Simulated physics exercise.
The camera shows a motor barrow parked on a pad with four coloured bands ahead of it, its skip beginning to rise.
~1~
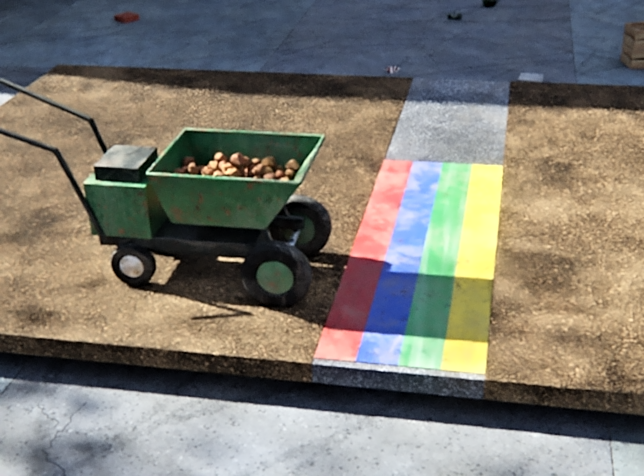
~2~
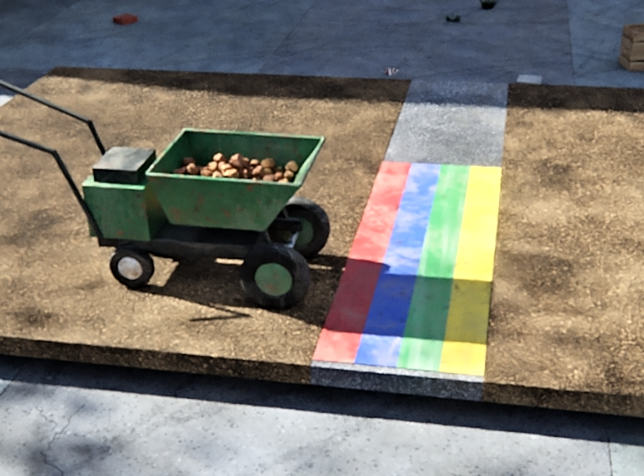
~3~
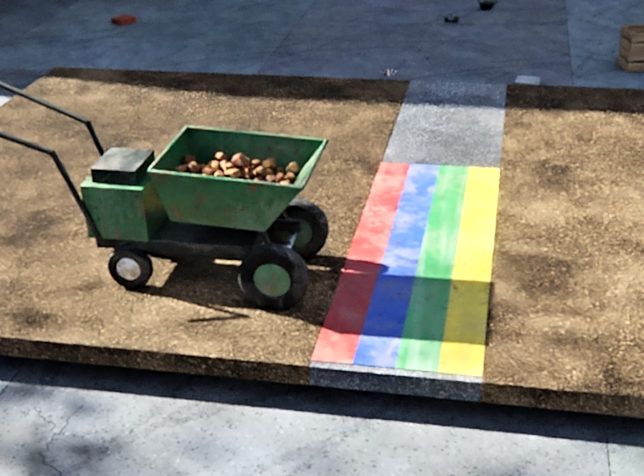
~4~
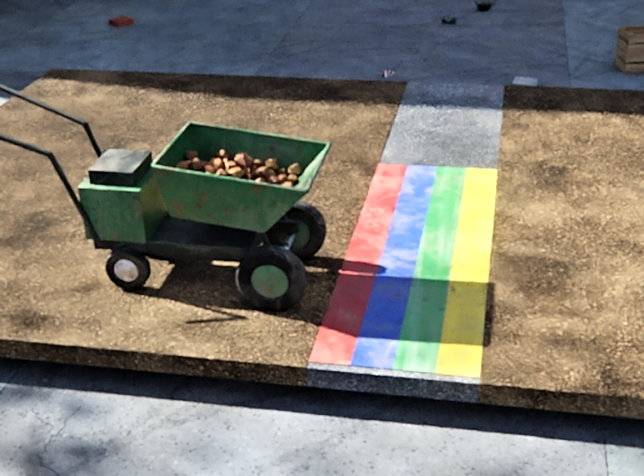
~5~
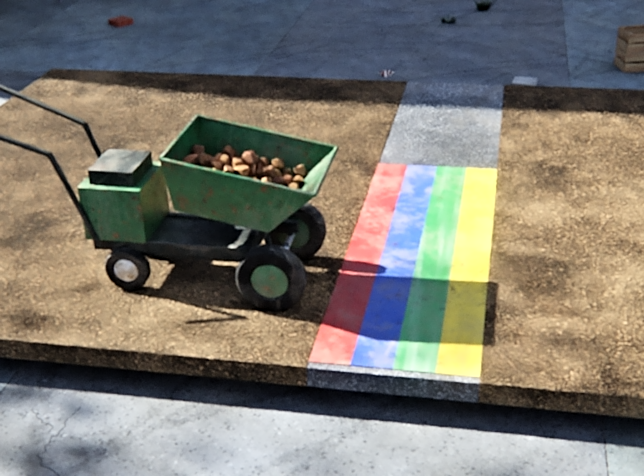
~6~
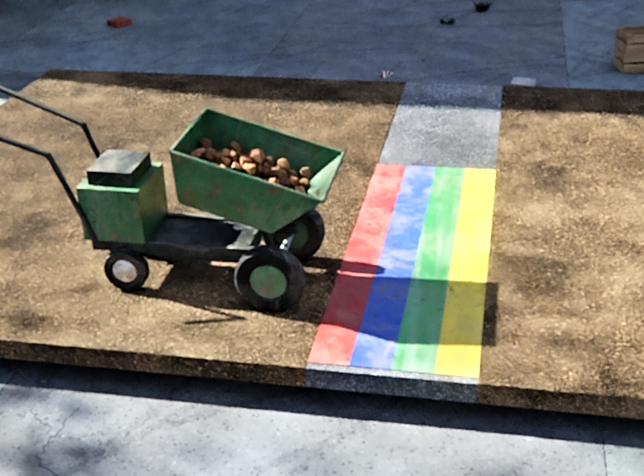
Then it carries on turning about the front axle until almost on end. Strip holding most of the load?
Green.
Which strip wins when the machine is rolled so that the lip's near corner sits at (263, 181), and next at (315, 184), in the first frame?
On the first try it comes out as the strip in blue, and on the second as the strip in green.
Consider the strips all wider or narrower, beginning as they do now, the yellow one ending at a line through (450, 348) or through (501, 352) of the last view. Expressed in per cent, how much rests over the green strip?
About 40 per cent first, then about 40 per cent.
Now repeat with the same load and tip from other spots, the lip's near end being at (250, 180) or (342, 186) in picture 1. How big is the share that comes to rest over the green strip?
From the first spot you get 10 percent, and from the second 30 percent.
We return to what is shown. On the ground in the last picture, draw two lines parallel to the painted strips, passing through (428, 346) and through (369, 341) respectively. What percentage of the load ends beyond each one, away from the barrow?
First 30 in a hundred, second 90 in a hundred.
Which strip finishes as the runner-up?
Runner-up - that blue strip.
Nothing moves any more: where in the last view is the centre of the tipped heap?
The centre comes to rest close to (424, 286).
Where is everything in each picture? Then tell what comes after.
The first picture shows lip of the skip at (300, 183), level; top of the load at (228, 170), clay clods; red strip at (344, 330); blue strip at (384, 334); green strip at (425, 337); yellow strip at (467, 341).
The second picture shows lip of the skip at (300, 186), level; top of the load at (227, 171).
The third picture shows lip of the skip at (302, 188), tipped barely; top of the load at (229, 170).
The fourth picture shows lip of the skip at (306, 192), tipped a little; top of the load at (211, 172).
The fifth picture shows lip of the skip at (314, 195), tipped a little; top of the load at (217, 168).
The sixth picture shows lip of the skip at (323, 201), tipped clearly; top of the load at (224, 163); red strip at (337, 334); blue strip at (378, 338); green strip at (418, 341); yellow strip at (460, 345).
Soon, skip tipped steeply; all in the skip.
A while on, skip tipped right over; nearly all in the skip; a small part over the blue strip; a stray few over the green strip.
Towards the end, skip tipped right over; about a quarter in the skip; about a quarter over the blue strip; about a third over the green strip; a small part over the yellow strip; a stray few off the paint.
Finally, skip tipped right over; a small part in the skip; none over the red strip; about a quarter over the blue strip; about a third over the green strip; about a quarter over the yellow strip; a small part off the paint.
